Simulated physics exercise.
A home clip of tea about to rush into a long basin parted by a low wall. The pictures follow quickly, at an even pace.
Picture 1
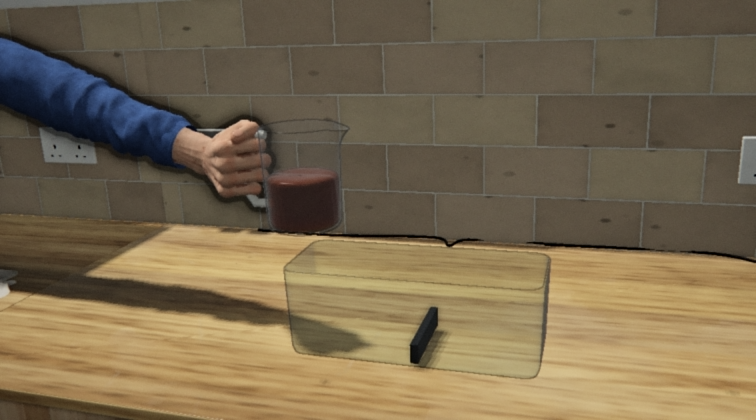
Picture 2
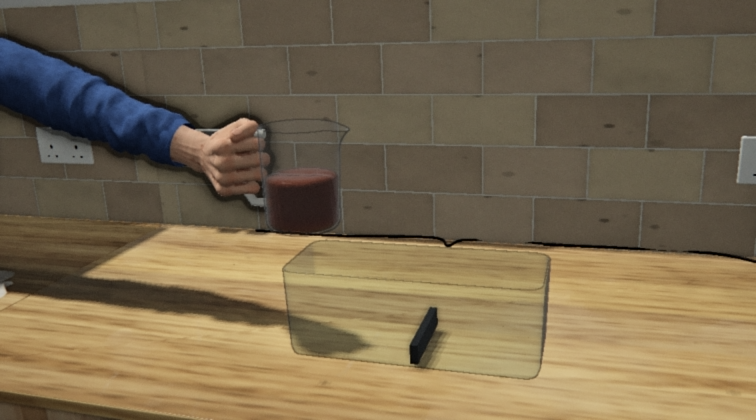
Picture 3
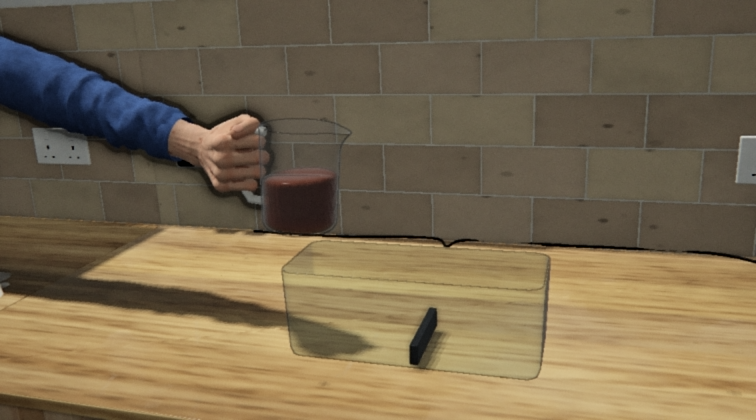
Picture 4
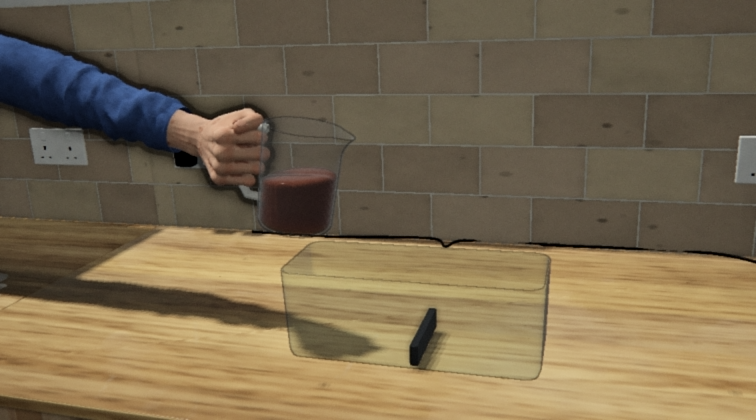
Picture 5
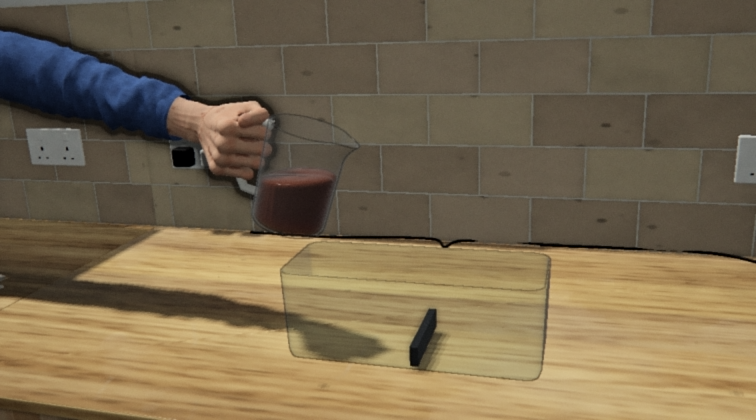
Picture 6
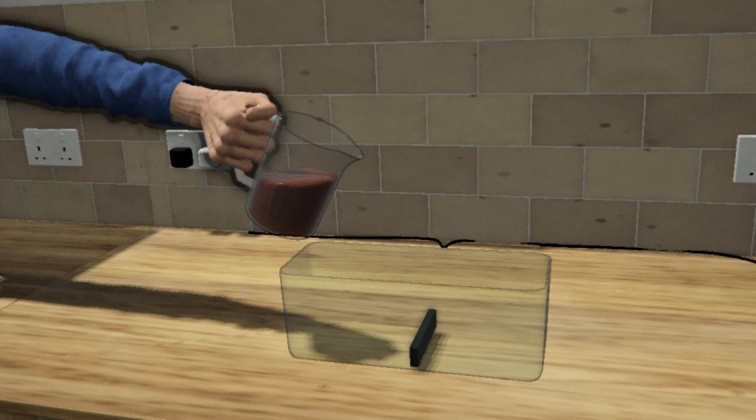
Kitchen worktop, a blue-sleeved arm gradually tilting a clear jug of reddish-brown liquid rightward above a transparent basin with a low black divider.
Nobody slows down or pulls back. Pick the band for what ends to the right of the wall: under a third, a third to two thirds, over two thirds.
It comes to not even a third.
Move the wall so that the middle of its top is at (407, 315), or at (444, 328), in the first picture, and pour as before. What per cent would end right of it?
The first gives 35 %, the second 15 %.
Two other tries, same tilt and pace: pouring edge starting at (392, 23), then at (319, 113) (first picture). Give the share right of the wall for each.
First some 80, then 15 per cent.
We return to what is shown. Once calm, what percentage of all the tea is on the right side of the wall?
Roughly 15 in a hundred.
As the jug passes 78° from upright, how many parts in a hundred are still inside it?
Roughly 95 in a hundred.
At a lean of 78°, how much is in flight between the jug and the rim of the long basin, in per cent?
It comes to 5 per cent or so.
A moment on, the jug is tipped on its side and 93 per cent is still to pour, 0 is left of the wall and 0 right of it.
Next, the jug is tipped on its side and 42 per cent is still to pour, 40 is left of the wall and 1 right of it.
Then the jug is tipped on its side and 12 per cent is still to pour, 77 is left of the wall and 4 right of it.
Later the jug is tipped on its side and 2 per cent is still to pour, 85 is left of the wall and 10 right of it.
At rest 82 per cent lies left of the wall, 16 right of it and 3 outside.
